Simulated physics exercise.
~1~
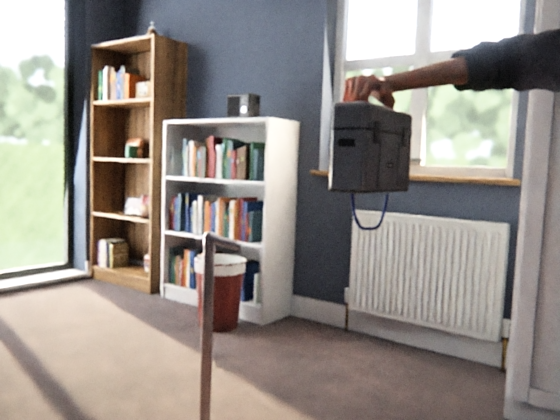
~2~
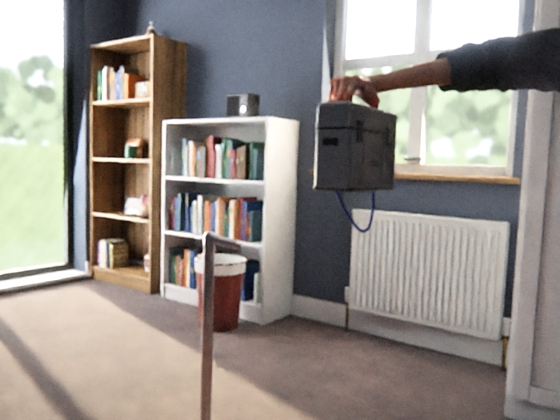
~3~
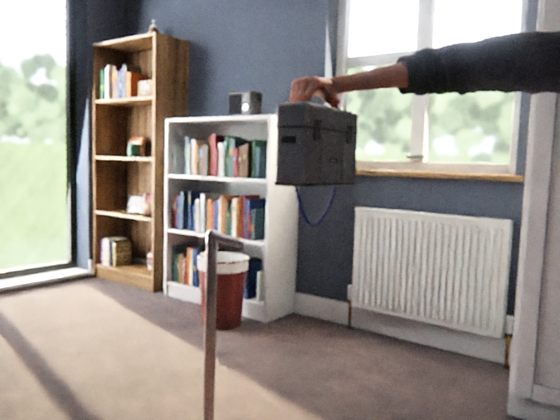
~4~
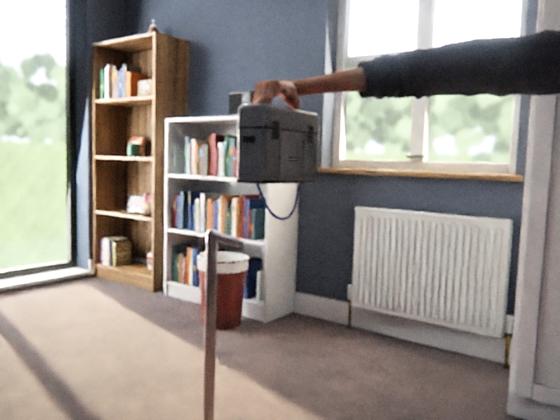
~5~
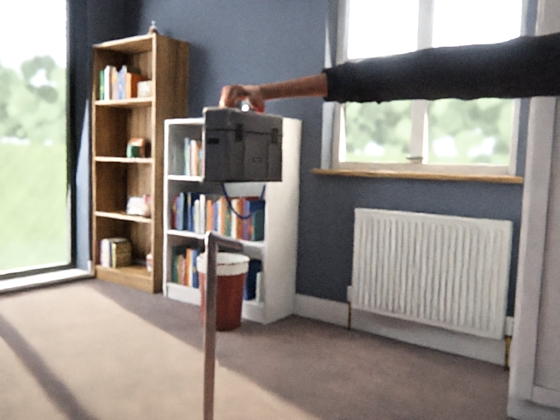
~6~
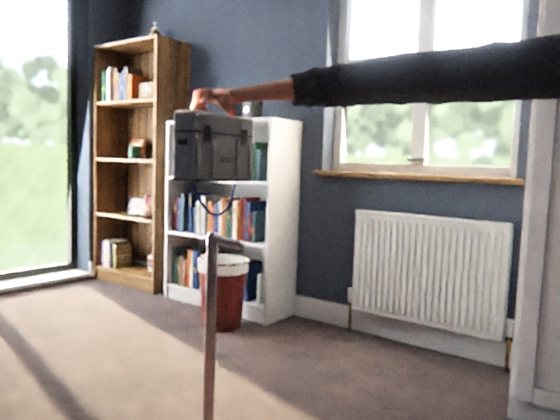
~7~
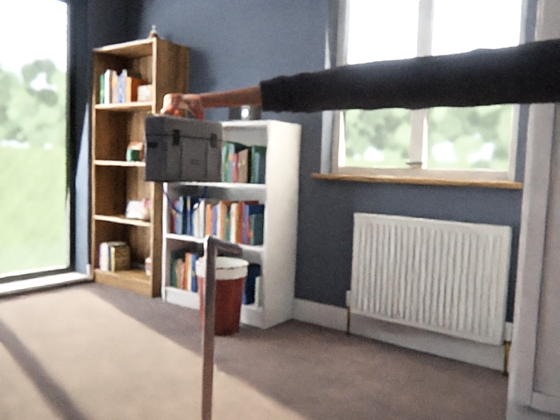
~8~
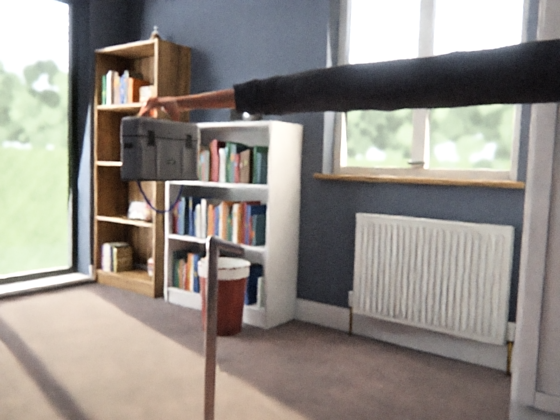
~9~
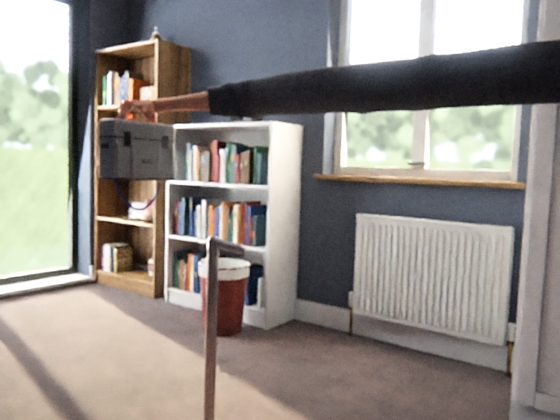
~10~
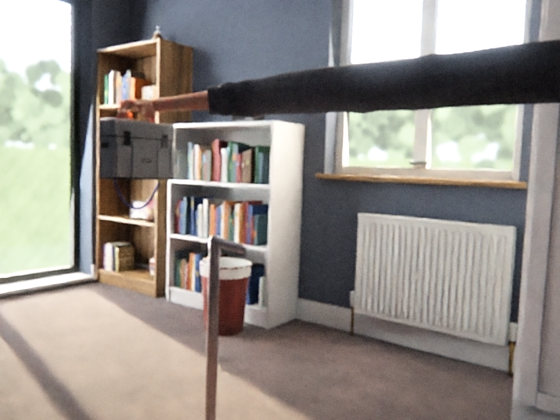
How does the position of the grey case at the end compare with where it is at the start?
At the start the grey case is on the right, in front of the window area. By the end it is far to the left, in front of the wooden bookshelf, at about the same height.
